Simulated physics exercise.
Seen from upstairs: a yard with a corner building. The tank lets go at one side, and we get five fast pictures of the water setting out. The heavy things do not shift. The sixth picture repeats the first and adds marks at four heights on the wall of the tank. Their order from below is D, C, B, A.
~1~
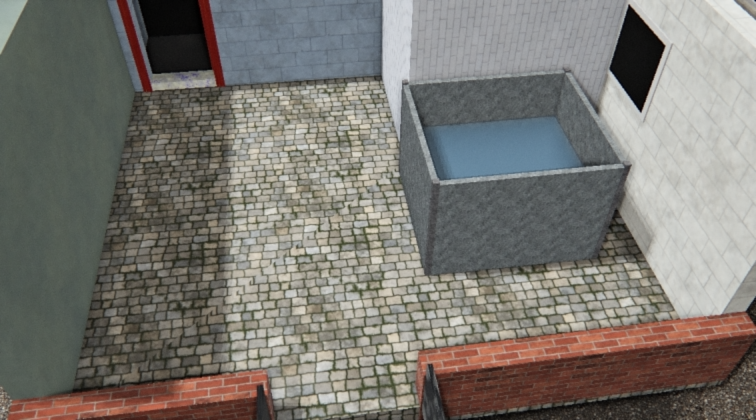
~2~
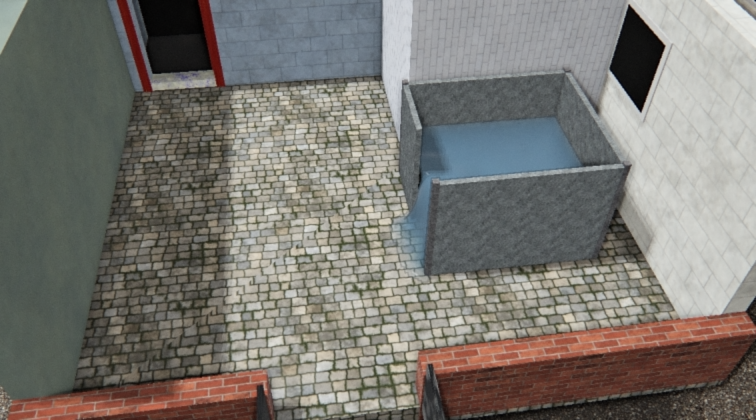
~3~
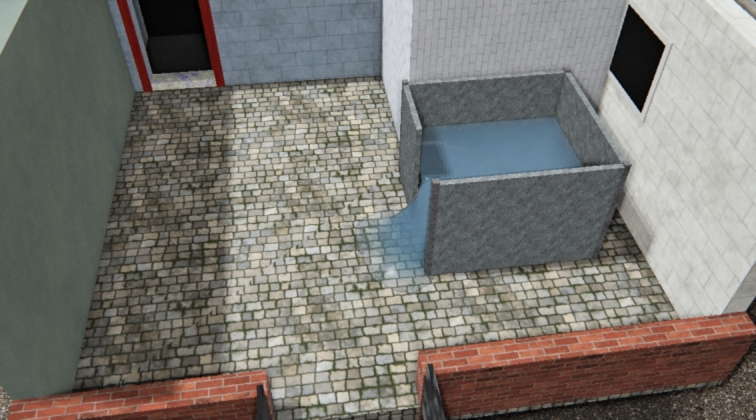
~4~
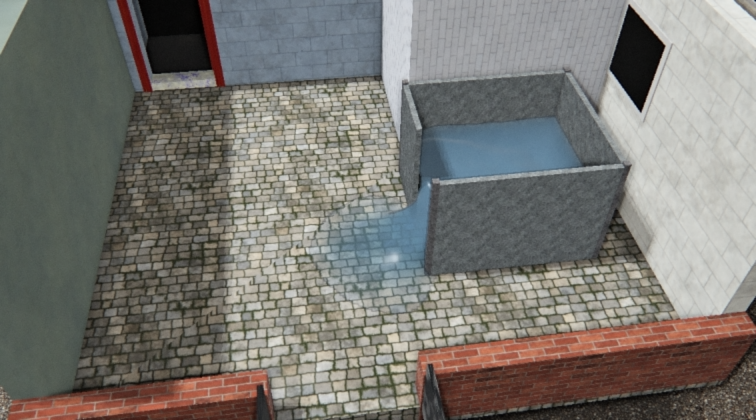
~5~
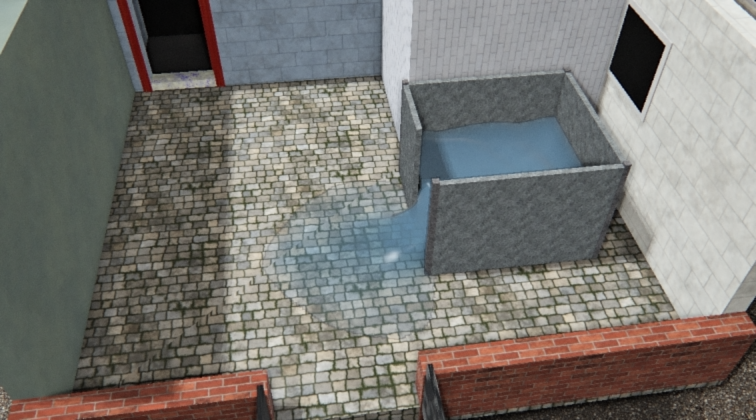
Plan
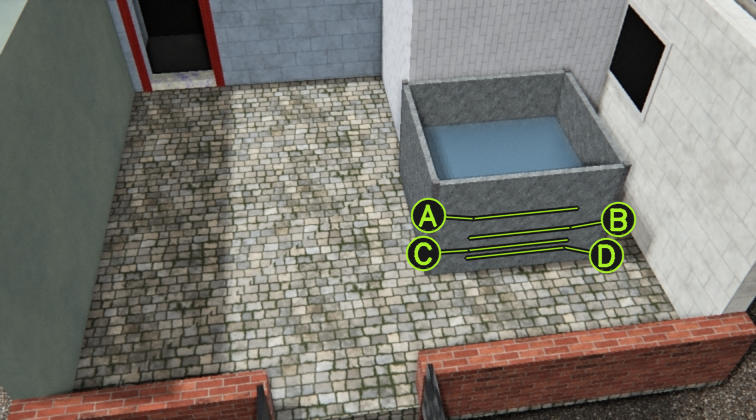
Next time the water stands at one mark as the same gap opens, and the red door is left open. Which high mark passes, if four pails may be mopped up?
Choose B.
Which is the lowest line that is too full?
Line A.
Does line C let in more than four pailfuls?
No.
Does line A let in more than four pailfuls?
Yes.
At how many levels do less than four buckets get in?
Three of the four.
On the marked copy, A at (525, 213); B at (520, 232); C at (517, 245); D at (516, 252); from the bottom up D, C, B, A.
With A, about 7 bucketfuls get in.
With B, a splash gets over, under a bucket.
With C, nothing gets over.
With D, nothing gets over.
